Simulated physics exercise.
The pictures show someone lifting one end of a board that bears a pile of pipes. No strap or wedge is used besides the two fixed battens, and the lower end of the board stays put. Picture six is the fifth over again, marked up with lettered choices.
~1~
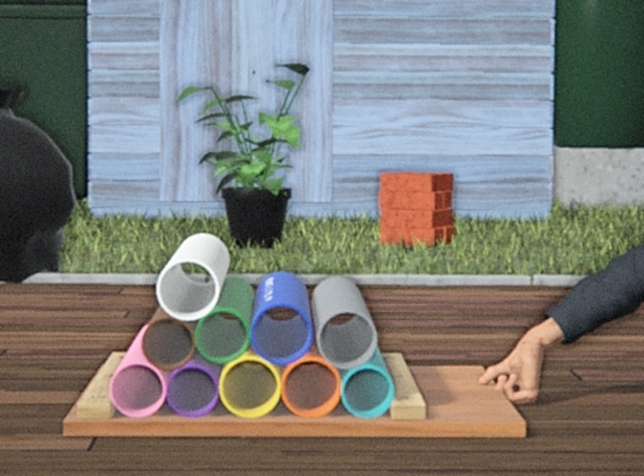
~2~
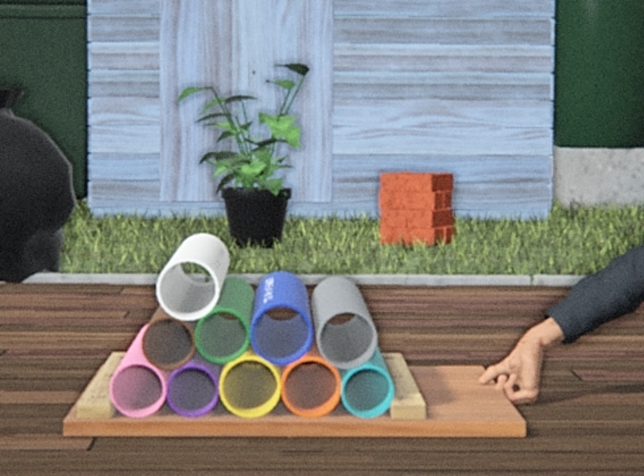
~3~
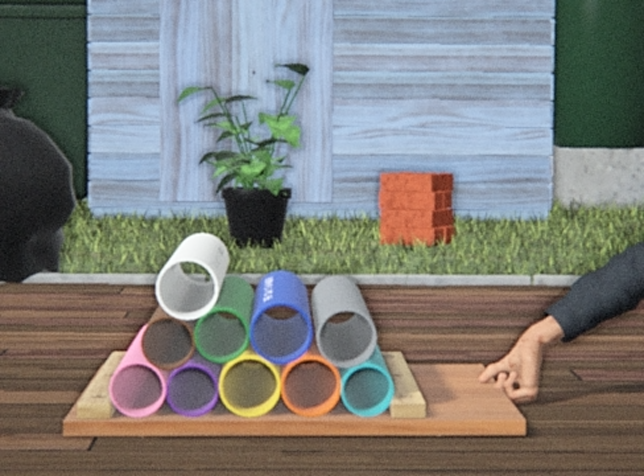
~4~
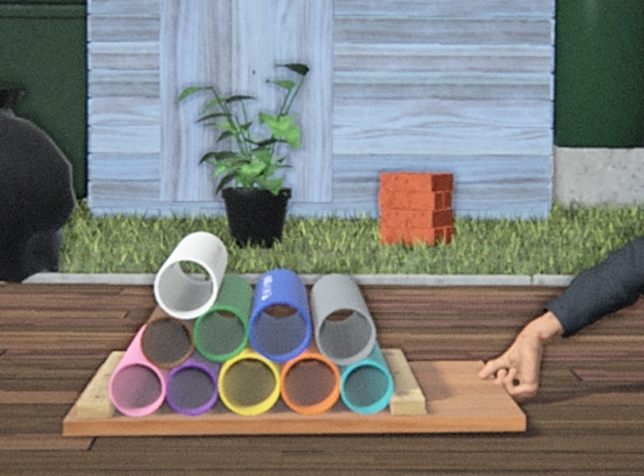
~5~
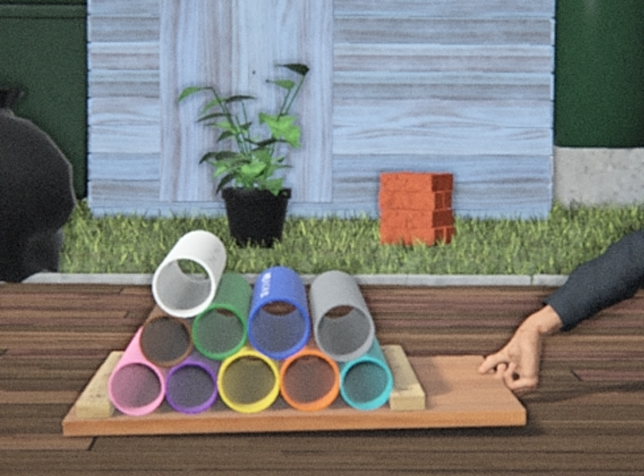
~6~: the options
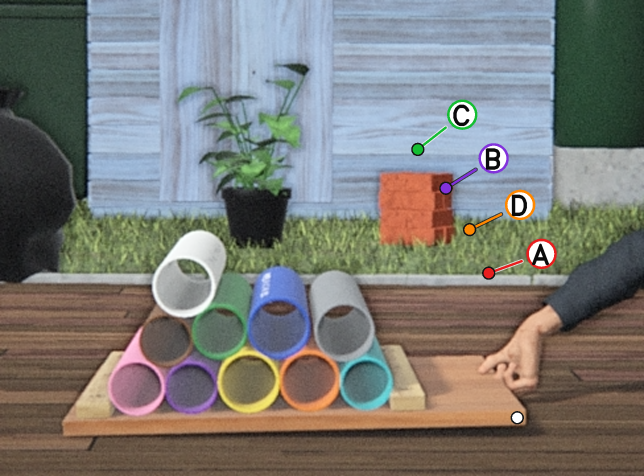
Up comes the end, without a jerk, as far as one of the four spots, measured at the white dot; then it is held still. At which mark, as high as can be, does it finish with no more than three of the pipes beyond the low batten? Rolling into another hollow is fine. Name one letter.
The last mark within the limit is D.
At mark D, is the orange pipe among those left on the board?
The orange pipe: Yes.
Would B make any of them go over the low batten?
Yes.
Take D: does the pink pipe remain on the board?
Yes.
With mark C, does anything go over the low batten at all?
At C: Yes.
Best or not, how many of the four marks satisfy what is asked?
Two of them.
On the copy, A at (489, 273); B at (446, 188); C at (418, 150); D at (470, 229); the white dot at (518, 418).
On D. First, board at 16°.
Then, board at 26°.
Finally, board at 26°, three over the low batten (brown, green, white).
By contrast, A one over the low batten (white); B ten over the low batten; C ten over the low batten.
